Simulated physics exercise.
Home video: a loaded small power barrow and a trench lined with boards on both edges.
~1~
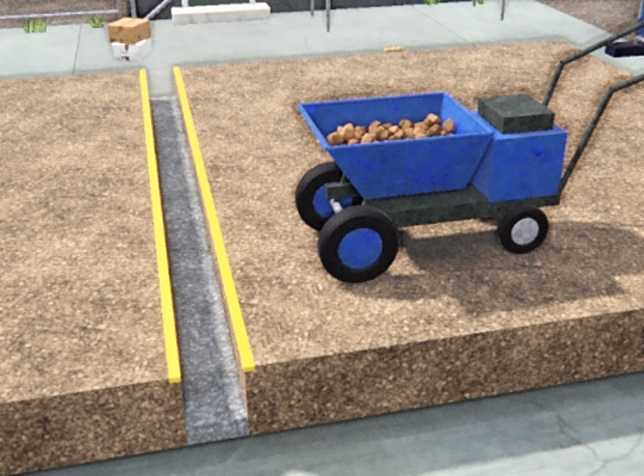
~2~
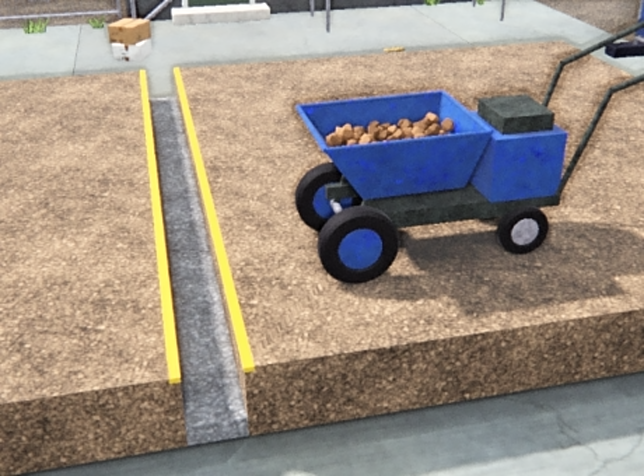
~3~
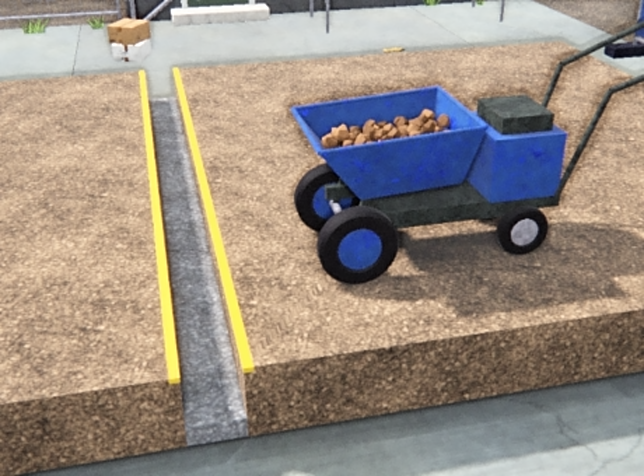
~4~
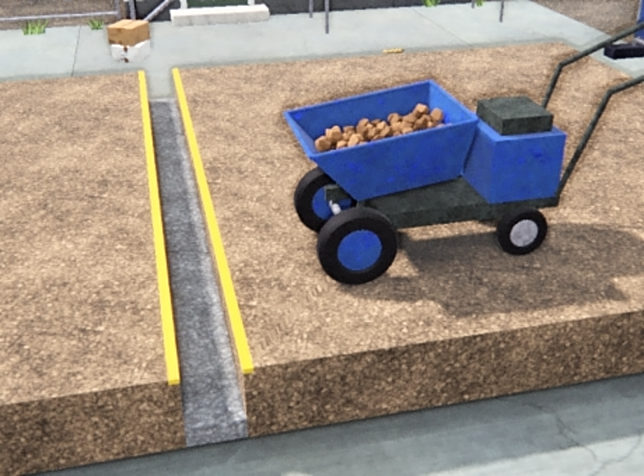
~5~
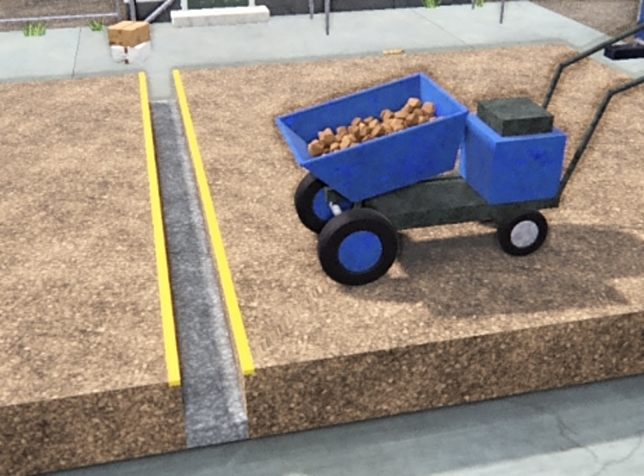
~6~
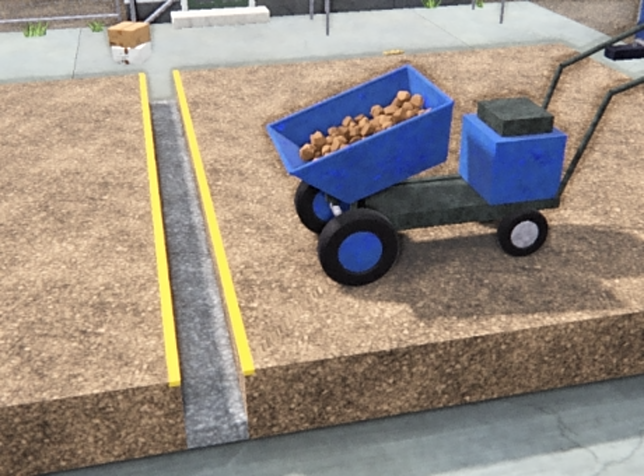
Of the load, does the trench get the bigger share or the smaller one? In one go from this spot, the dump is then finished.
The share in the trench is above half.
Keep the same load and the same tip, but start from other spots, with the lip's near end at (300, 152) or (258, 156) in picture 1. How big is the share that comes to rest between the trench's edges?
The first gives close to 90 per cent and the second 10 per cent.
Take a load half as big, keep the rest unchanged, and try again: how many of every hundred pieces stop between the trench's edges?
Near 90 %.
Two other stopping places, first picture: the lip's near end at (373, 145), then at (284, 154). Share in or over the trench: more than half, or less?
The first try ends with the lesser portion between the edges, the second with the greater portion.
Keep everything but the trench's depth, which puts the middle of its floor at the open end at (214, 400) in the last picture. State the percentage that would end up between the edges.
Estimate: Approx. 70 in a hundred.
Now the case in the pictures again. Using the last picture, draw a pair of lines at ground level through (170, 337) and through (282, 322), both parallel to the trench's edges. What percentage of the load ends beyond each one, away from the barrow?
That's 0 in a hundred for the first and 100 in a hundred for the second.
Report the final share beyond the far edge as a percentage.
Roughly 0 per cent of the load.
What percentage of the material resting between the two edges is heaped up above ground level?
I'd put it near 0 per cent.
Shortly afterwards, skip tipped steeply; the whole lot in the skip.
Next, skip tipped right over; the bulk in the skip; only a few short of the trench; a little in or heaped over the trench; only a few falling.
Some moments later, skip tipped right over; near a quarter in the skip; a little short of the trench; near two thirds in or heaped over the trench; only a few beyond it.
In the end, skip tipped right over; only a few in the skip; a little short of the trench; the bulk in or heaped over the trench; only a few beyond it.
